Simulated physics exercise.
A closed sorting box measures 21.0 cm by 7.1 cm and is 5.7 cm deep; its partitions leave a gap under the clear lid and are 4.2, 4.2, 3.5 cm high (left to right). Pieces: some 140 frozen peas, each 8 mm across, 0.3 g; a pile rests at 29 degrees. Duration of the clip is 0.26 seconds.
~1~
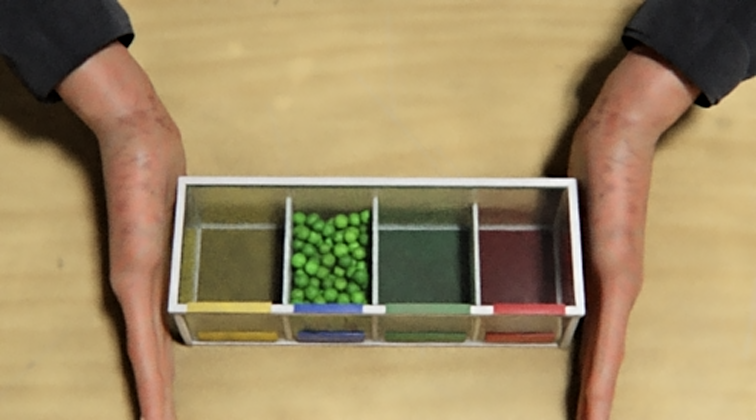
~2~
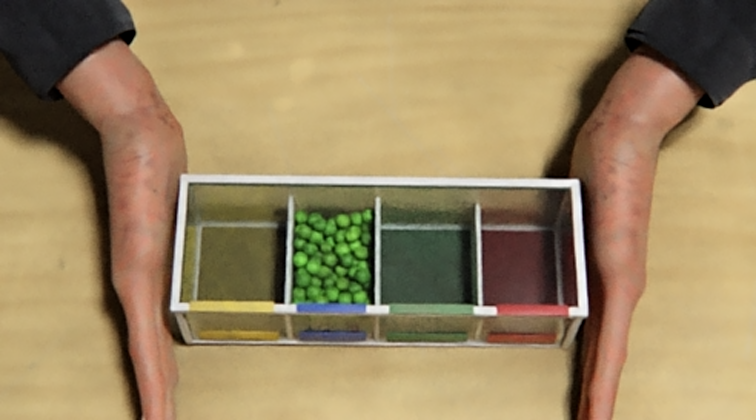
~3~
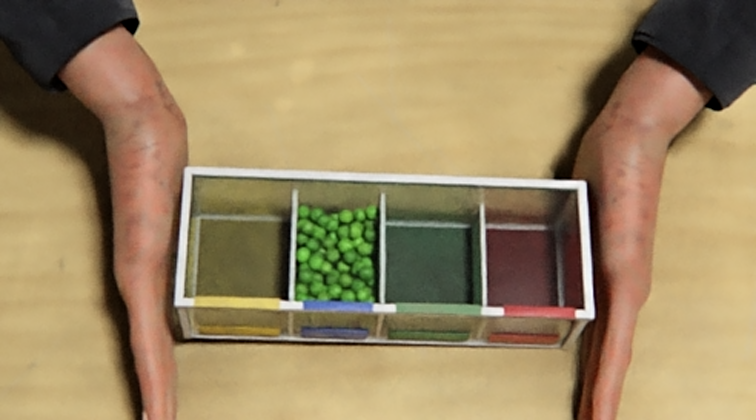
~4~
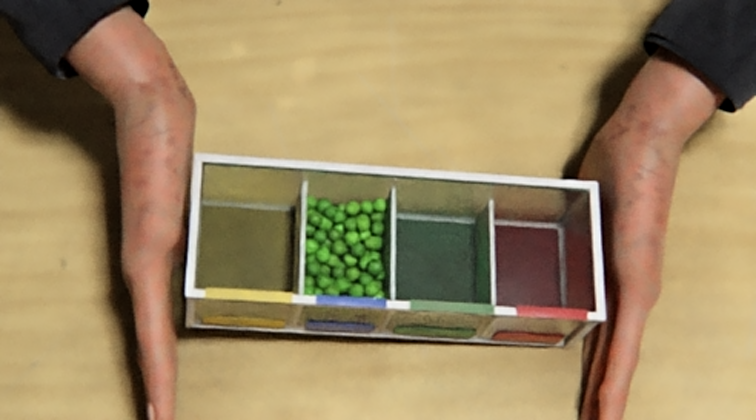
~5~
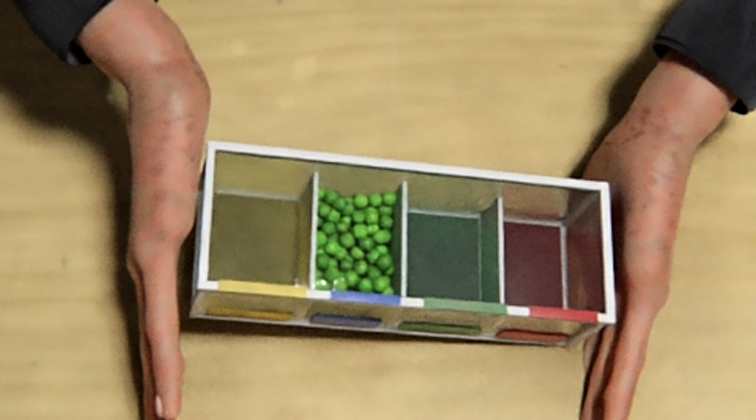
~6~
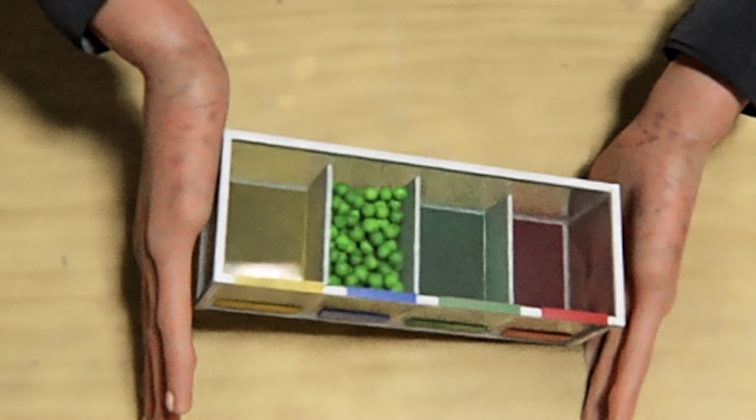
On a wooden tabletop, two hands tilting a clear divided box down to the right, green peas staying in the blue-marked compartment.
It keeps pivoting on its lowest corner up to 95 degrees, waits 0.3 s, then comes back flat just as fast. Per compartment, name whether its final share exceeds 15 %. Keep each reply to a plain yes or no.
Here goes: Red compartment yes; blue compartment yes; green compartment no; yellow compartment no.
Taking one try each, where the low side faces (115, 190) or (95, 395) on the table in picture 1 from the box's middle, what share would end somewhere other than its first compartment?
The share comes to about 30 in a hundred, then about 30 in a hundred.
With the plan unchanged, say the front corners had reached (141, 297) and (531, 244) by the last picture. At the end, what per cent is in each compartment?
Red 0 %; blue 65 %; green 0 %; yellow 35 %.
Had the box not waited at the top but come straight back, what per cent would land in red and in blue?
Red 20, blue 70.
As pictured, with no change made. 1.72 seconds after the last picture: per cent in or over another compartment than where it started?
Close to 25 per cent, I reckon.
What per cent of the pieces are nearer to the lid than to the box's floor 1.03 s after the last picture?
Close to 50 in a hundred.
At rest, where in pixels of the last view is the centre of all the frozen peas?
About (355, 292).
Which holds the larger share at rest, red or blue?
The blue compartment ends up with more.
Then, 1.03 s after the last picture, tilt 95 degrees; red 20 %, blue 80 %, green 5 %.
Then, 1.72 s after the last picture, tilt 49 degrees; red 25 %, blue 75 %.
Then, 2.45 s after the last picture, tilt 0 degrees; red 25 %, blue 75 %, green 5 %.
In the end, red 25 %, blue 75 %, green 5 %, yellow 0 %.
